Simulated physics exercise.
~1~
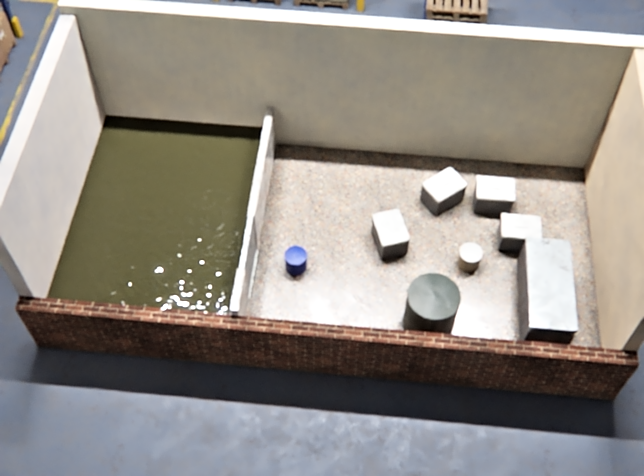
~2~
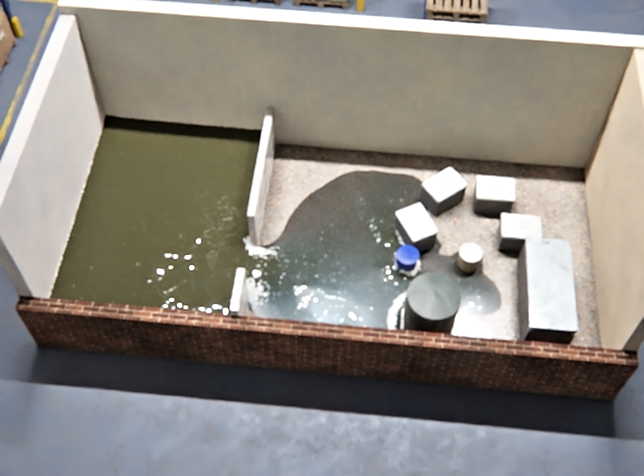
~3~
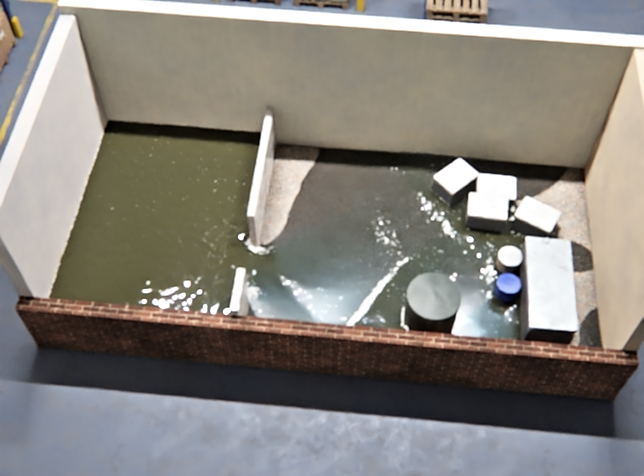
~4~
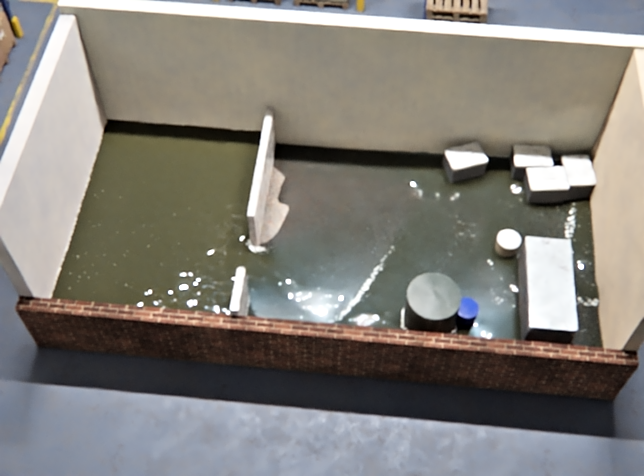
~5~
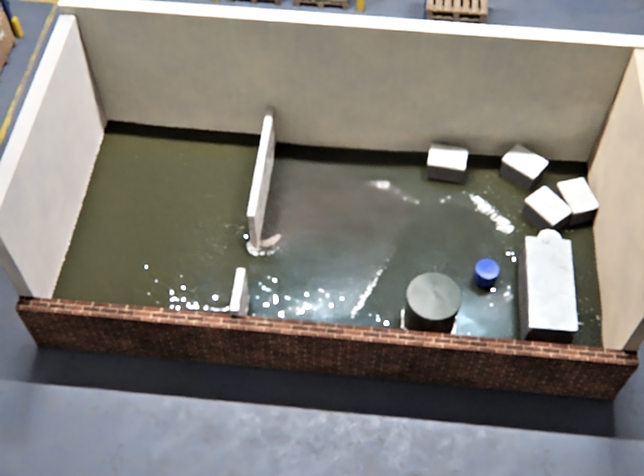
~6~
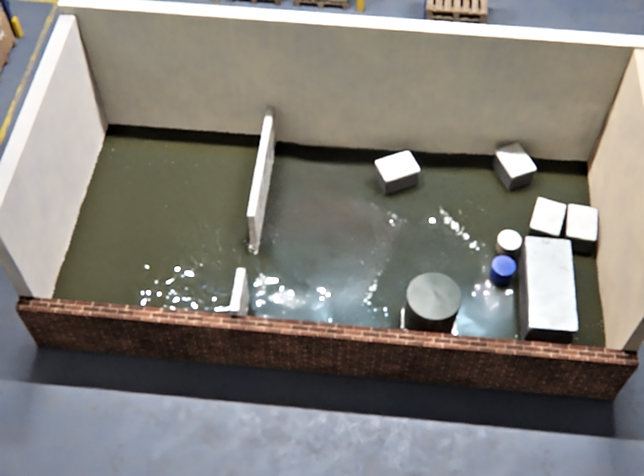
Greenish water pours through a gap that opens in the partition of a walled tank, spreading across the dry room, sweeping a blue pail rightward and shifting pale boxes until the floor is covered, leaving the pail beside a tall pale block and the boxes scattered on the water.
